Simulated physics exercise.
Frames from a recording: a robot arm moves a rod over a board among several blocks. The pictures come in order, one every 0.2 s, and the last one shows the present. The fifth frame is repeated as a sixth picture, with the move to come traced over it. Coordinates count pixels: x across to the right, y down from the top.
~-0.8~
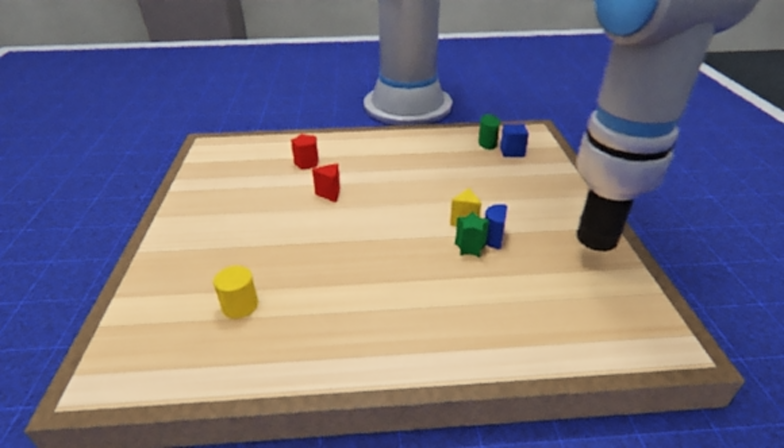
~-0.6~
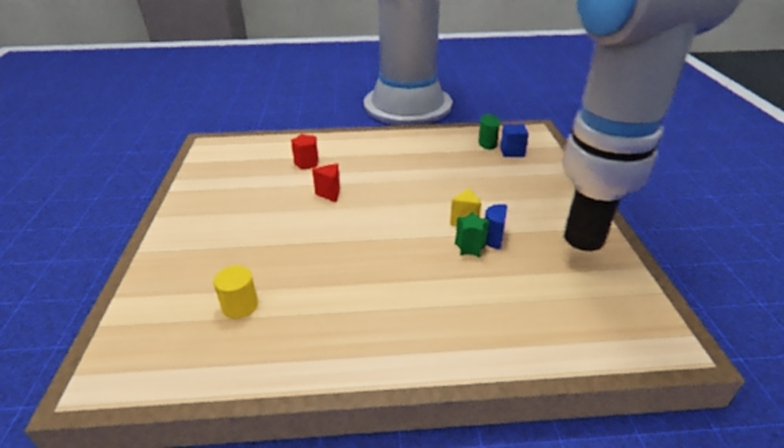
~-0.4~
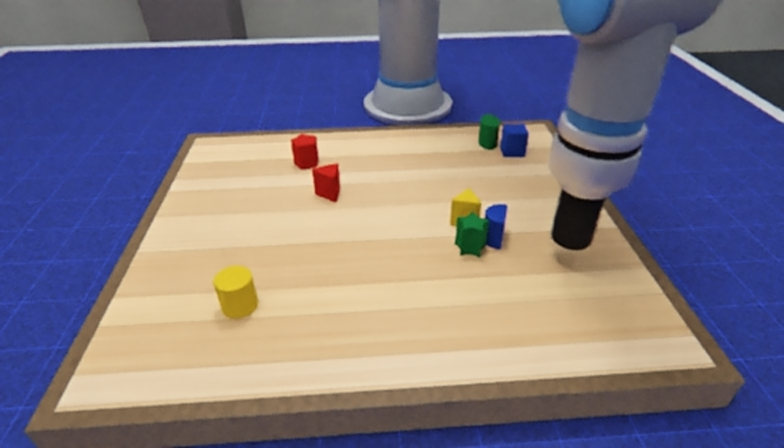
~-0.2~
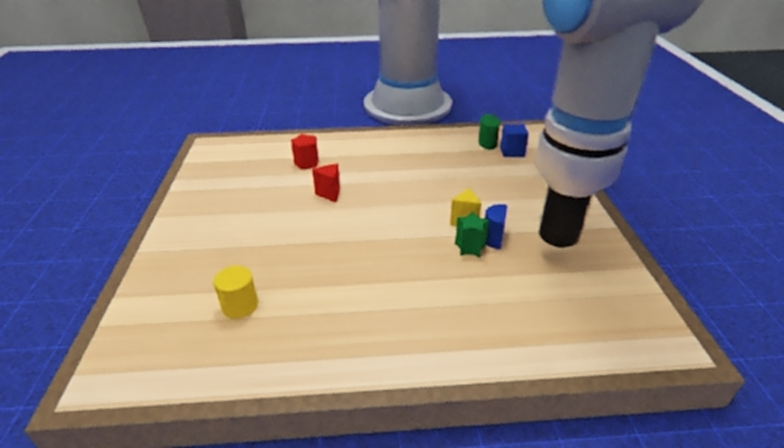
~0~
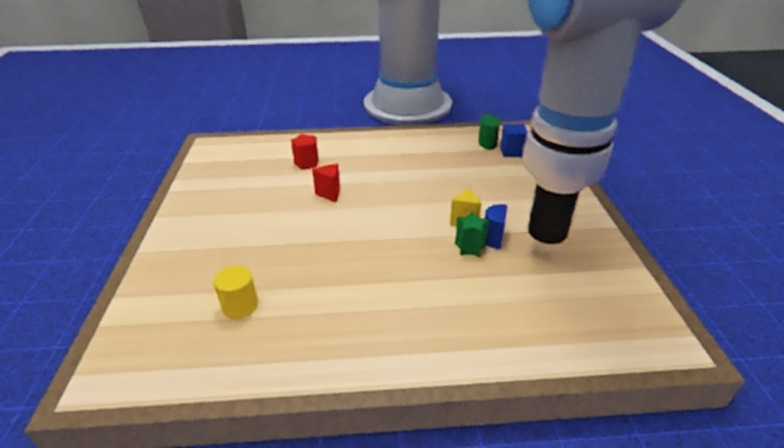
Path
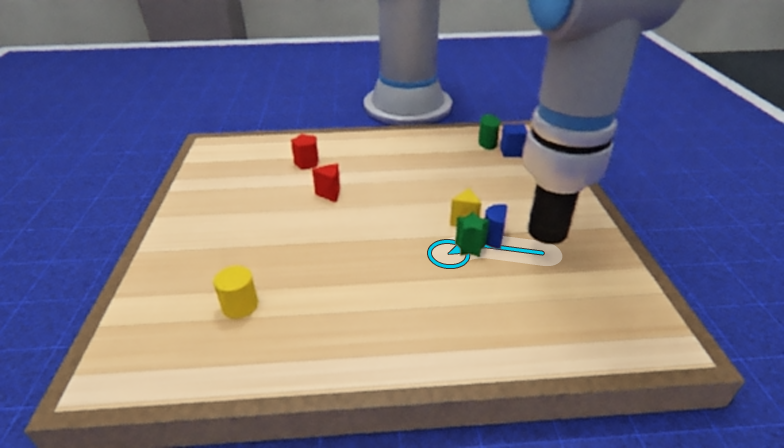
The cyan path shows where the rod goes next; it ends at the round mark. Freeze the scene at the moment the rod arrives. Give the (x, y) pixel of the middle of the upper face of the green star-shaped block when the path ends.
Answer: (420, 230).
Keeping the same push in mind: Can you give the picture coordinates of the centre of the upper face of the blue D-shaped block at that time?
It ends at (466, 203).
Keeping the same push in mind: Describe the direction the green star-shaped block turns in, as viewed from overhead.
Spins counterclockwise.
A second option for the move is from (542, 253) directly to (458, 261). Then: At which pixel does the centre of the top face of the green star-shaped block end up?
My estimate: (440, 219).
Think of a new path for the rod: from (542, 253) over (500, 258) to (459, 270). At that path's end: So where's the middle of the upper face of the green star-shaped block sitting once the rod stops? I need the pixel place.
In the picture, that point is around (453, 222).
Path on the board, from (542, 253) by way of (509, 249) and (477, 246) to (449, 254).
On the path given first. One third of the way, rod at (511, 229); blue D-shaped block at (490, 210), turned 25° clockwise.
Two thirds of the way, rod at (479, 226); yellow triangle at (463, 192), turned 20° anticlockwise; green star-shaped block at (447, 223), turned 20° anticlockwise; blue D-shaped block at (467, 203), turned 70° clockwise.
At the end, rod at (450, 234); yellow triangle at (464, 192), turned 15° anticlockwise; green star-shaped block at (420, 230), turned 35° anticlockwise; blue D-shaped block at (466, 203), turned 75° clockwise.
